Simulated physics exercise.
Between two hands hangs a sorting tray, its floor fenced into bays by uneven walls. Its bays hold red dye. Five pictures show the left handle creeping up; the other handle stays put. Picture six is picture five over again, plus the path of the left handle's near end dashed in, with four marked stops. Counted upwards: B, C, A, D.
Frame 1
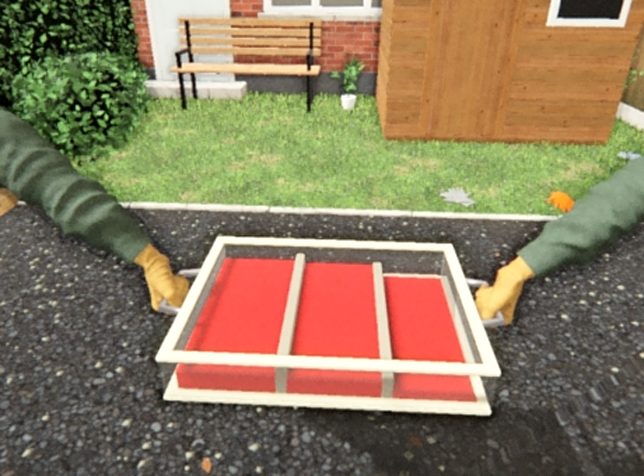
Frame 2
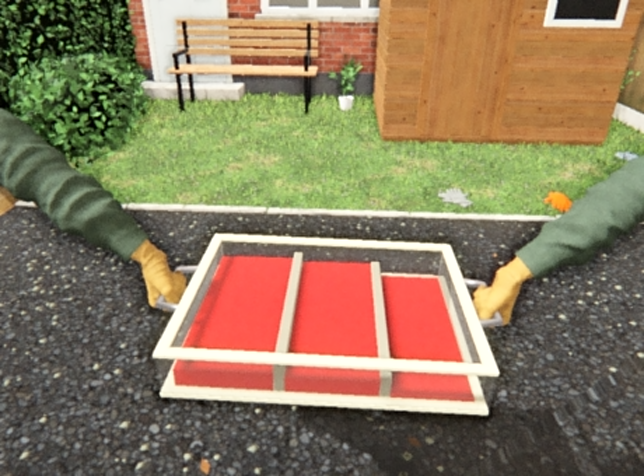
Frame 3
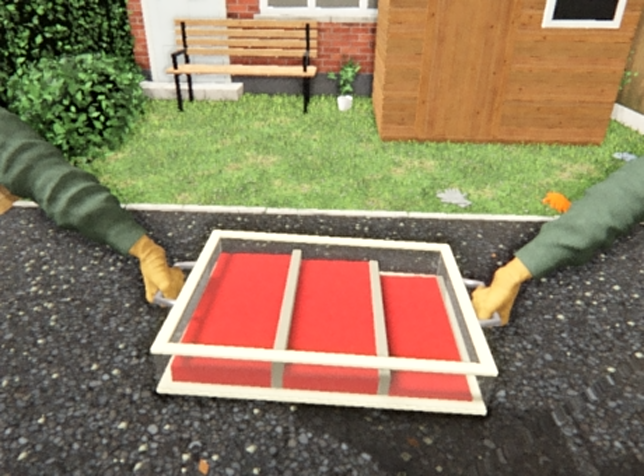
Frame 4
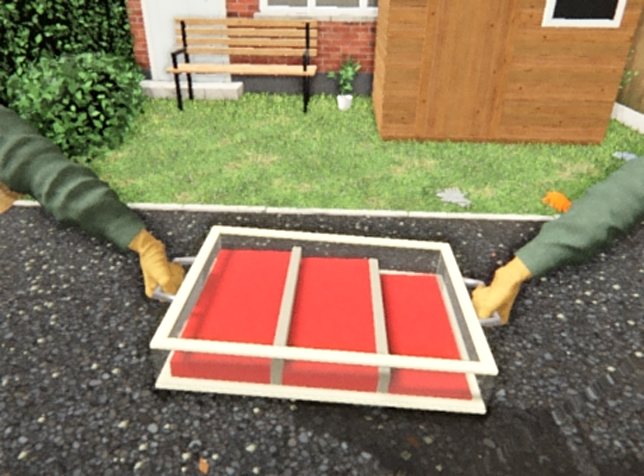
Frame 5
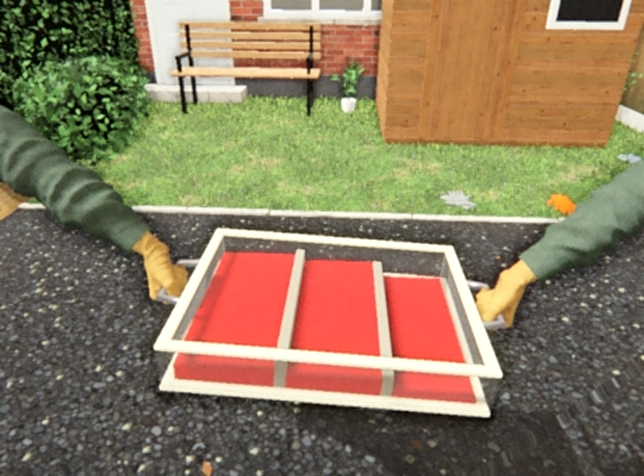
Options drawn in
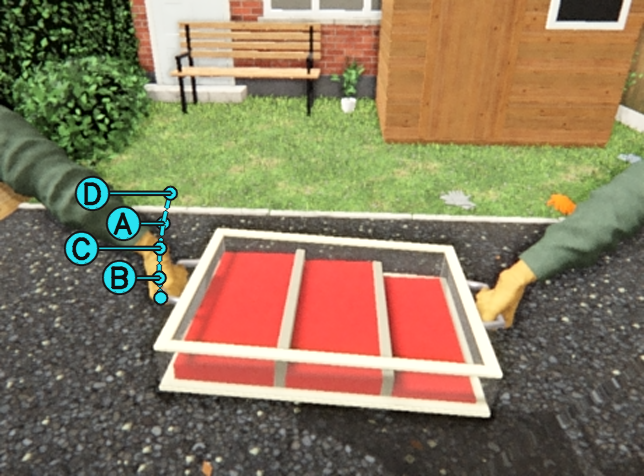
Two gloved hands hold a clear-sided tray with three red bays above dark gravel, tilting it very slightly down to the right, while the lawn, bench and wooden shed behind shift only a little in view.
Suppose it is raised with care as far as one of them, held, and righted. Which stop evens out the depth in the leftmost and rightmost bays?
Mark A does it best.
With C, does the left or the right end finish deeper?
The left one.
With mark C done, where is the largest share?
That is the left bay.
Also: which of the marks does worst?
B it is.
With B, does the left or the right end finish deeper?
The left end bay.
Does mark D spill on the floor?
No, all stays in.
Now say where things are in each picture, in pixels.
The tray is level; deepest in the left bay, at (249, 307), shallowest in the right; left handle at (173, 290).
Tipped about 1° down to the right; no wall is crossed; left handle at (170, 287).
Tipped about 2° down to the right; no wall is crossed; left handle at (168, 282).
Tipped about 3° down to the right; no wall is crossed; left handle at (167, 277).
Tipped about 3° down to the right; deepest in the left bay, at (248, 300), shallowest in the right; left handle at (171, 280).
On the marked copy, A at (163, 223); B at (159, 277); C at (159, 248); D at (170, 193).
Choosing A, the two end bays stand about equally deep; nothing spills.
Choosing B, the left end bay stands much deeper than the other; nothing spills.
Choosing C, the left end bay stands much deeper than the other; nothing spills.
Choosing D, the right end bay stands much deeper than the other; nothing spills.
